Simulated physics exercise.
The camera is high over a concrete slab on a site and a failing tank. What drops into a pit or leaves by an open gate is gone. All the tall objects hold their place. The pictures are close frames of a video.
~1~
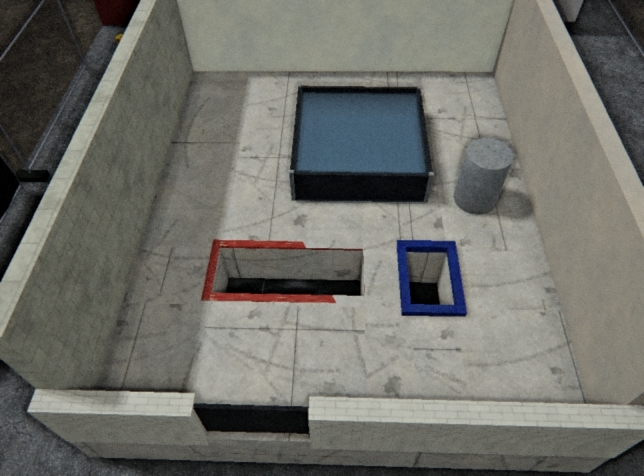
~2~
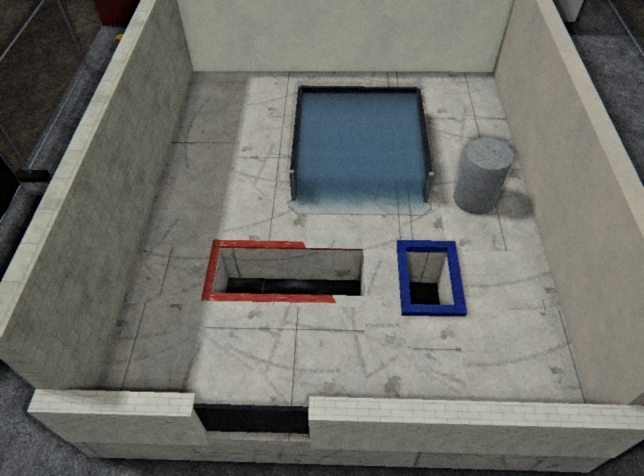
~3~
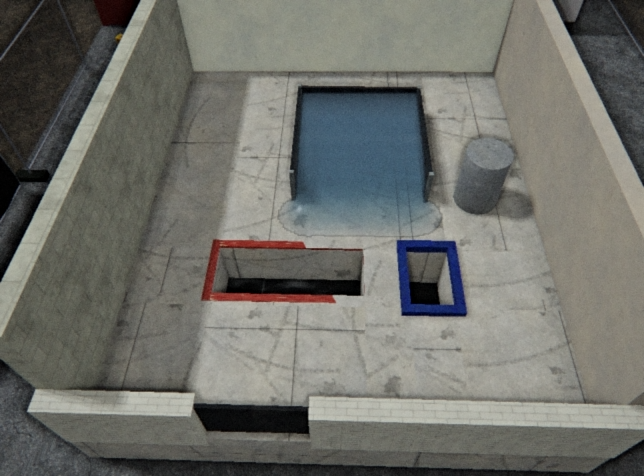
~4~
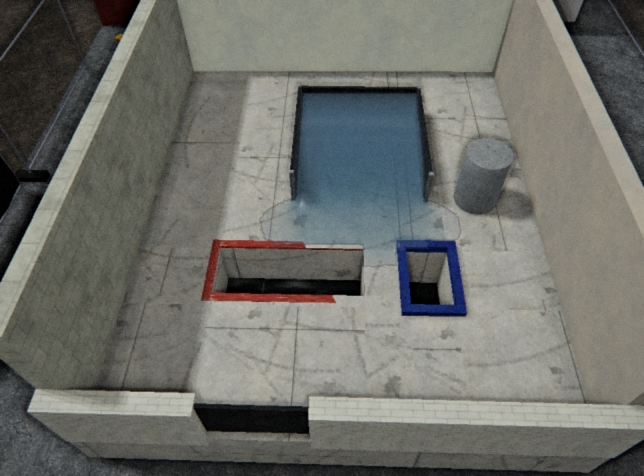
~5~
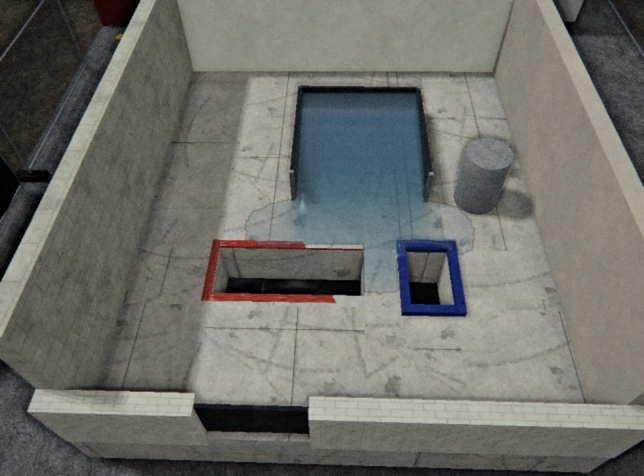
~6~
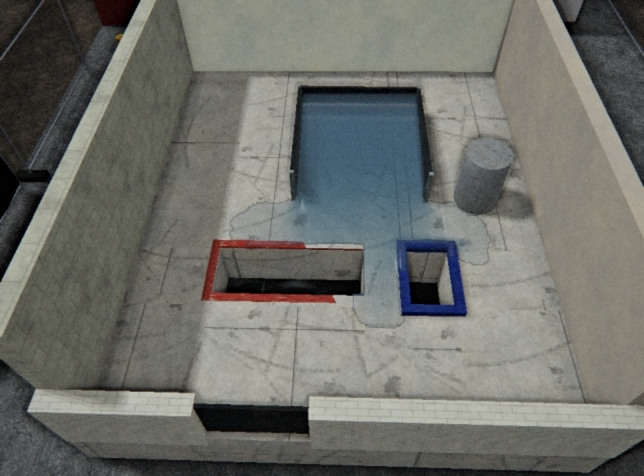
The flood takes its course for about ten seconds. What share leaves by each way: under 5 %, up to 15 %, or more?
In the end: The gate takes not even 5 %; the red pit takes above 15 %; the blue pit takes from 5 to 15 %.
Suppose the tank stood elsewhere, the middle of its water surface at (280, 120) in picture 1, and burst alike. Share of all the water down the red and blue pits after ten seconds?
In per cent: Red 75, blue 0.
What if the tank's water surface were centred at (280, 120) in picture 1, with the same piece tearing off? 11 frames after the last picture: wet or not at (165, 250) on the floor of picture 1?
There: Covered.
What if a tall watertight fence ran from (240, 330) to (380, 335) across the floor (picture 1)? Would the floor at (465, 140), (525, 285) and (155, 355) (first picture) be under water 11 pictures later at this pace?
In that order: Not flooded, flooded, dry.
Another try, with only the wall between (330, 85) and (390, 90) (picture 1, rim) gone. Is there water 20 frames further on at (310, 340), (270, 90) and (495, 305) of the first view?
As listed: Clear, flooded, no water.
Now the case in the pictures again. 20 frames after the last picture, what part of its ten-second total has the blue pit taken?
I make it 100 per cent.
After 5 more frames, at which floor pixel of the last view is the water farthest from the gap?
Close to (426, 423).
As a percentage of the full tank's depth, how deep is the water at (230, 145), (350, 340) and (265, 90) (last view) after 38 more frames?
About 0, 4 and 0 per cent.
A moment on, water covers 20 % of the floor; the gate 0 %, the red pit 16 %, the blue pit 3 %.
Next, water covers 25 % of the floor; the gate 0 %, the red pit 30 %, the blue pit 5 %.
Then, water covers 35 % of the floor; the gate 0 %, the red pit 44 %, the blue pit 7 %.
Later, water covers 45 % of the floor; the gate 0 %, the red pit 54 %, the blue pit 7 %.
In the end, water covers 60 % of the floor; the gate 0 %, the red pit 62 %, the blue pit 7 %.
